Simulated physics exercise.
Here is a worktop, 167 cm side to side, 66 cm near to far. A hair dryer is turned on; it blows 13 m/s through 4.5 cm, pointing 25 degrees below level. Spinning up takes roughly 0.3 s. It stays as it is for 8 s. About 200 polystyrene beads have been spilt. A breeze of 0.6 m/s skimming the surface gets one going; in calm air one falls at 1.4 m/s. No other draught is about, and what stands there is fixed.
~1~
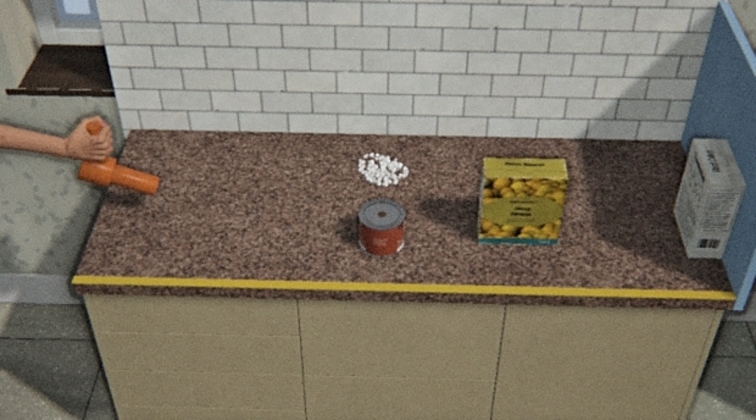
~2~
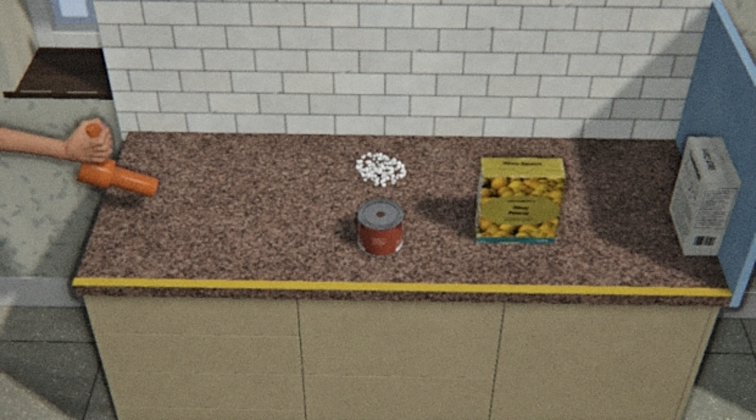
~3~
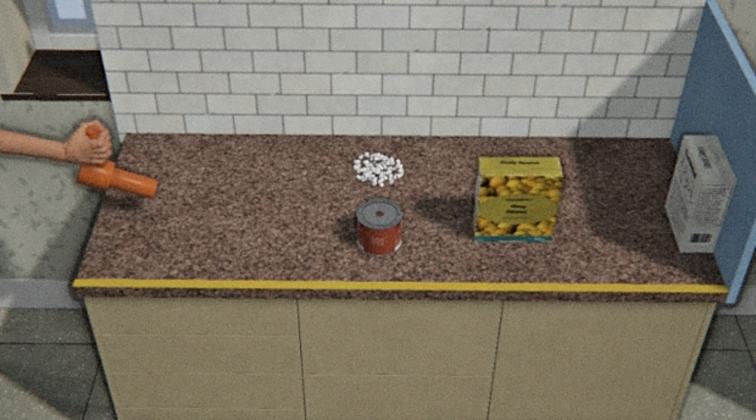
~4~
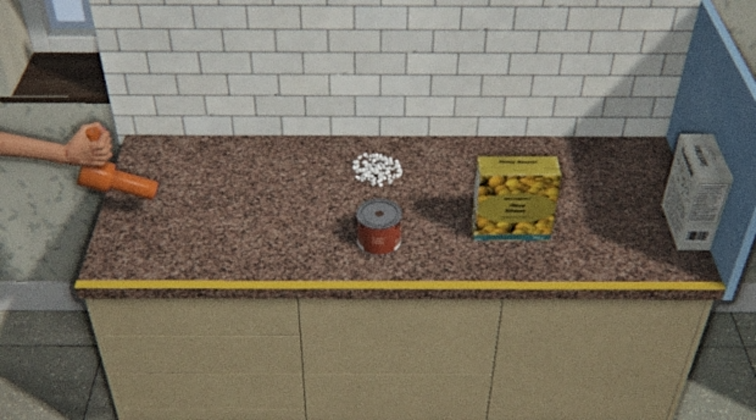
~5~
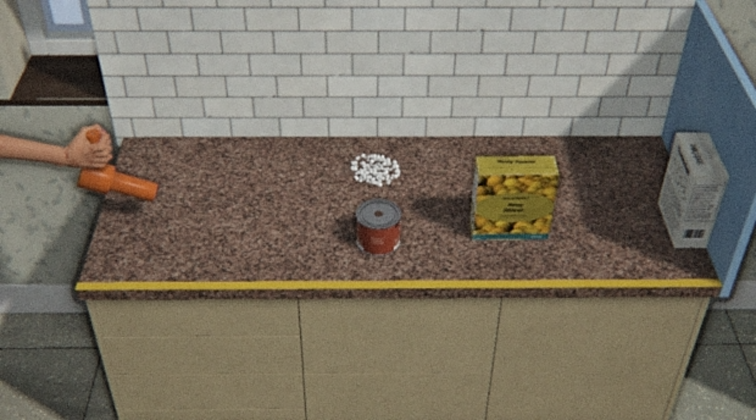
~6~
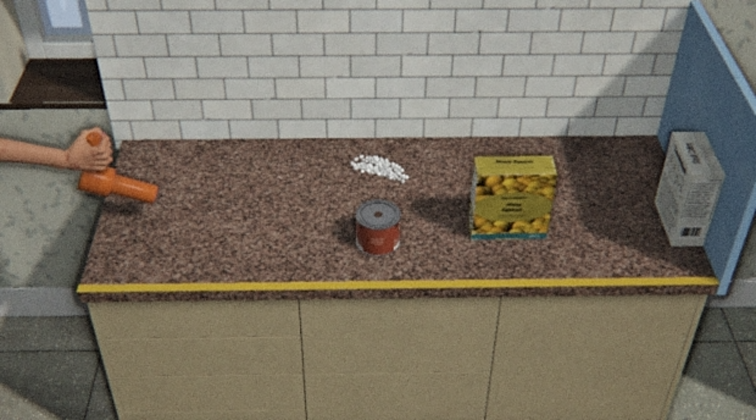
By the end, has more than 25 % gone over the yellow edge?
Answer: No.
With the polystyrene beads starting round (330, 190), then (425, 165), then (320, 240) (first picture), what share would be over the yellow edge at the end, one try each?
In that order: 0 %, 0 %, 100 %.
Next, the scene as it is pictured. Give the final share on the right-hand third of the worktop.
Near 100 %.
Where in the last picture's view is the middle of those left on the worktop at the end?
Near (670, 162).
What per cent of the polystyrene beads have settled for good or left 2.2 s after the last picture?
Near 5 %.
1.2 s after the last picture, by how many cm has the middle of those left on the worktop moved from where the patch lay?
Roughly 90 cm.
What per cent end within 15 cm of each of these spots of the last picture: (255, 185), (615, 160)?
In turn about 0 %, 50 %.
Then, 1.2 s after the last picture the count stands so, 0 % are over the yellow edge; the middle of those still in play is near (660, 143).
Then, 2.2 s after the last picture the count stands so, 0 % are over the yellow edge; the middle of those still in play is near (665, 156).
Then, 4.1 s after the last picture the count stands so, 0 % are over the yellow edge; the middle of those still in play is near (668, 159).
Then, 7.7 s after the last picture, at the end, 0 % are over the yellow edge; the middle of those still in play is near (670, 162).
